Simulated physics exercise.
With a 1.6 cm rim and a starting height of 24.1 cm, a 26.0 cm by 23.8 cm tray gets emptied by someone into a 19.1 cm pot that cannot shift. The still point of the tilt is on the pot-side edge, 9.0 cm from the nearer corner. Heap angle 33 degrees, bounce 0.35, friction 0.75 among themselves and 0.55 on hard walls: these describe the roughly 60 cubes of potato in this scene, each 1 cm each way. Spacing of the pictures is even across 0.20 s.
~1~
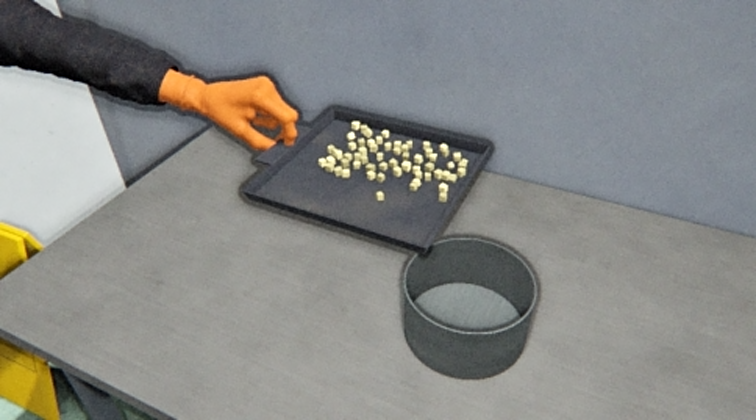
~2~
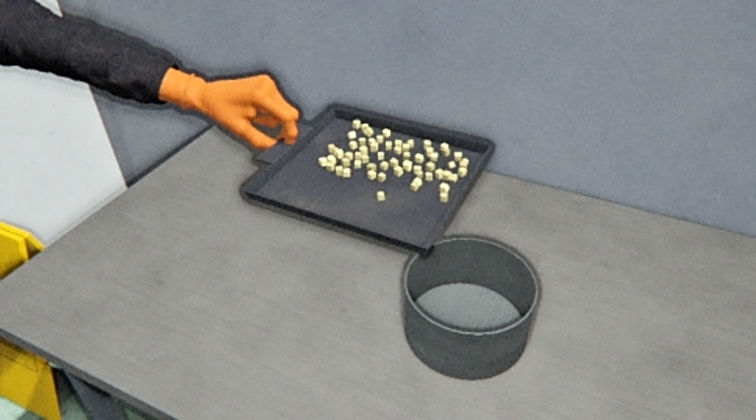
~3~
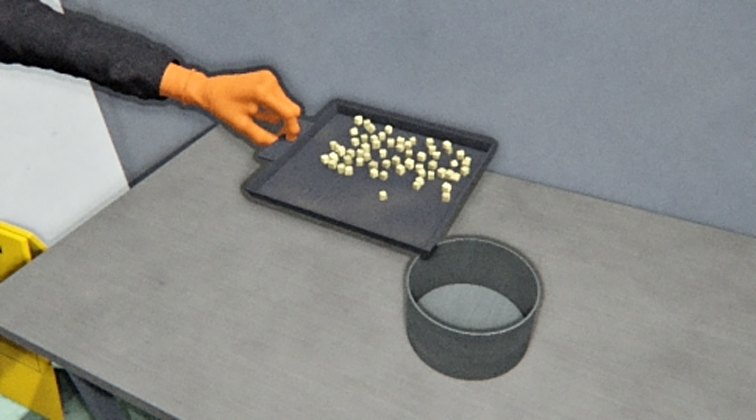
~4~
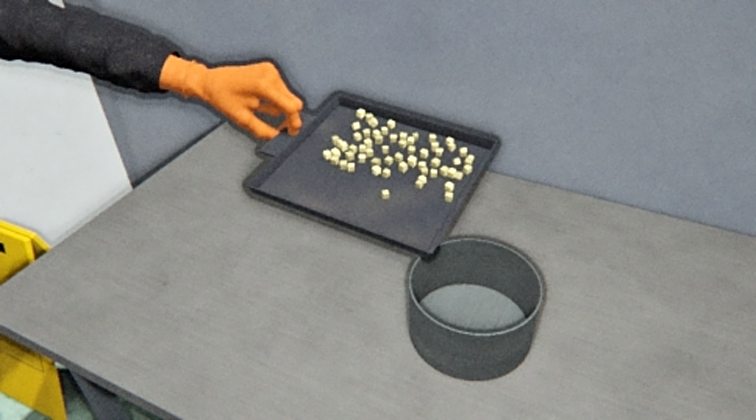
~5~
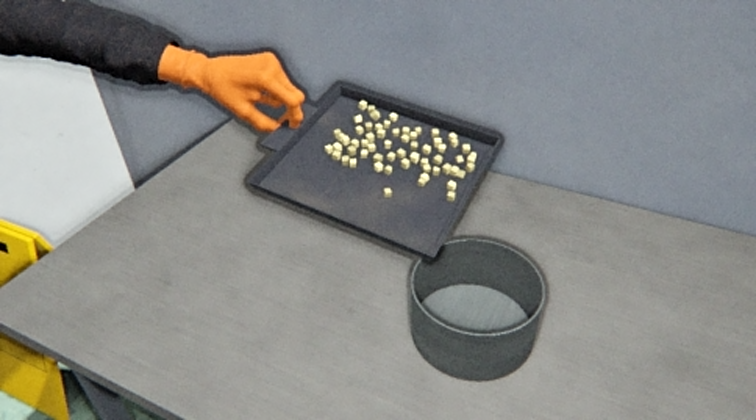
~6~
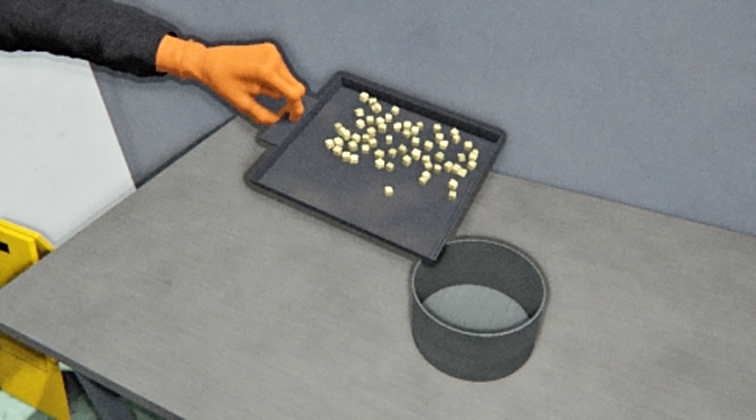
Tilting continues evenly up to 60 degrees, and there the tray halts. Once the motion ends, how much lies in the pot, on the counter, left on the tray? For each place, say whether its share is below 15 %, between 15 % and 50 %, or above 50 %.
Pot: Below 15 %; counter: Above 50 %; tray: Between 15 % and 50 %.
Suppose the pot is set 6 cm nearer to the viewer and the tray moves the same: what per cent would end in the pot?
Roughly 60 per cent.
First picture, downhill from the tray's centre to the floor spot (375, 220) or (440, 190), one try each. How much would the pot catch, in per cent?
The share comes to roughly 0 in a hundred, then roughly 25 in a hundred.
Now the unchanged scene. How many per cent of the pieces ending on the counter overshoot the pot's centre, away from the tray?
Share: Around 70 %.
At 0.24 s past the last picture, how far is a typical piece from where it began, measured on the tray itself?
0 cm.
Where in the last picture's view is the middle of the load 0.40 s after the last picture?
(424, 163), roughly.
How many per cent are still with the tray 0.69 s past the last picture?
Reading: Approx. 35%.
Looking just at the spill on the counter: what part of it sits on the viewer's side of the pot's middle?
Roughly 100 per cent.
Then, 0.24 s after the last picture, tilt 37 degrees; the tray holds 100 %, the pot 0 %.
Then, 0.40 s after the last picture, tilt 53 degrees; the tray holds 100 %, the pot 0 %.
Then, 0.69 s after the last picture, tilt 60 degrees; the tray holds 35 %, the pot 5 %.
In the end, pot 5 %, counter 70 %, tray 25 %.
